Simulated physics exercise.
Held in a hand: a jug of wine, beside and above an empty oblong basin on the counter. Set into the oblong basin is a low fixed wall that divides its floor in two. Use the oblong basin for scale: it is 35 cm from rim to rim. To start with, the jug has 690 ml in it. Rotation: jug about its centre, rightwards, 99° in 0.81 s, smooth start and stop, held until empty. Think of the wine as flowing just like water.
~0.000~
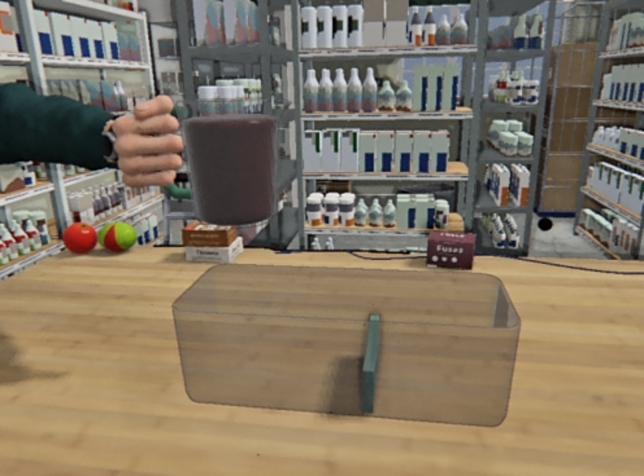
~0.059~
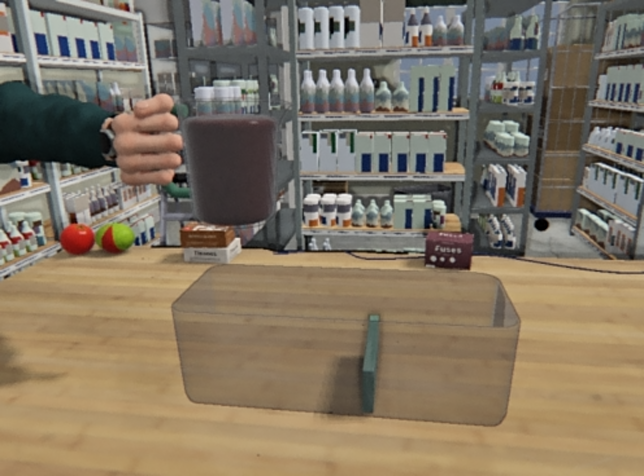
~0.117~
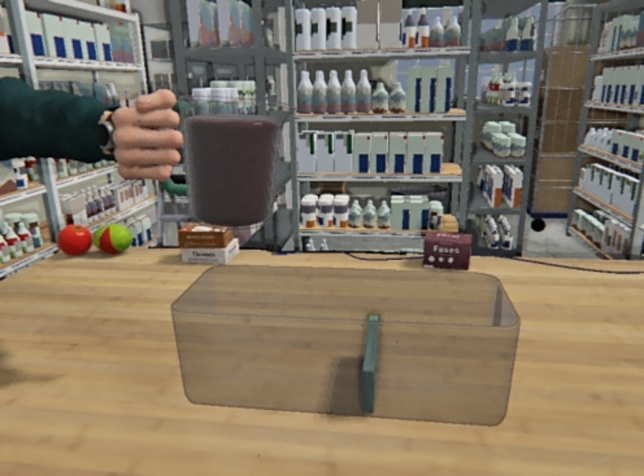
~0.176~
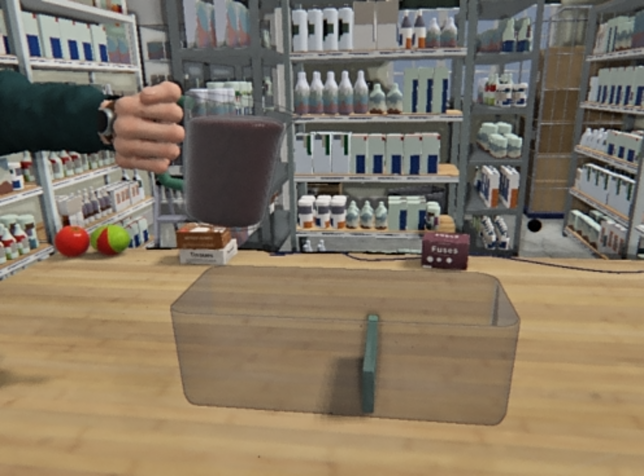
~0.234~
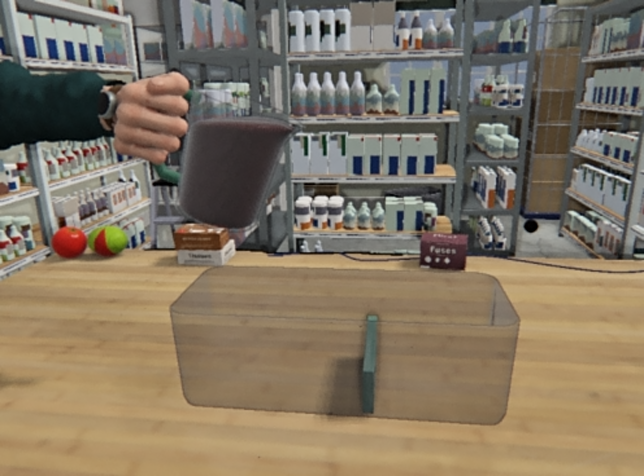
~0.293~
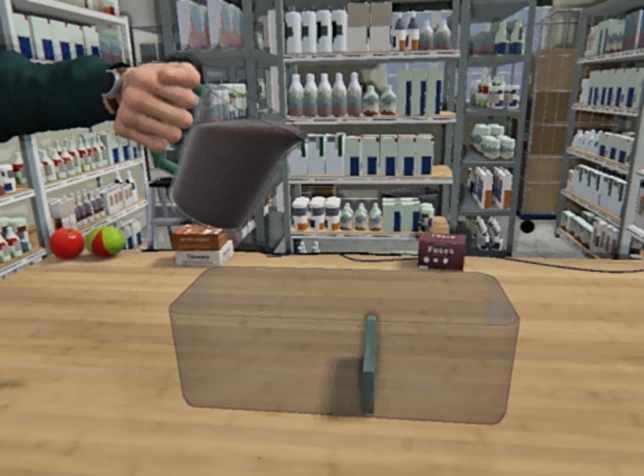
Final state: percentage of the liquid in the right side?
Approximately 39 %.
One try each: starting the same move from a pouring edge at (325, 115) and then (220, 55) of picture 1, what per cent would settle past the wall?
90 in a hundred, followed by 5 in a hundred.
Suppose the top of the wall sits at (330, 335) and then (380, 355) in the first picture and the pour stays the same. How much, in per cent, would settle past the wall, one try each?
I'd say 95 percent on the first go, 30 percent on the next.
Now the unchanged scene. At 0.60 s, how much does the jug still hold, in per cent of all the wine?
Portion remaining: Approx. 68 per cent.
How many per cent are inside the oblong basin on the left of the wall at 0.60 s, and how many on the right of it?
2 left and 10 right, roughly.
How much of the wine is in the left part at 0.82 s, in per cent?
I'd say near 28 percent.
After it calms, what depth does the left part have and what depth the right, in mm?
Some 16 mm on the left and some 16 mm on the right.
By 0.60 s the tilt is 83° and 67 per cent is still to pour, 2 is left of the wall and 9 right of it.
By 0.82 s the tilt is 99° and 23 per cent is still to pour, 28 is left of the wall and 30 right of it.
By 1.06 s the tilt is 99° and 5 per cent is still to pour, 51 is left of the wall and 39 right of it.
By 1.31 s the tilt is 99° and 1 per cent is still to pour, 59 is left of the wall and 39 right of it.
At rest 60 per cent lies left of the wall, 39 right of it and 1 outside.
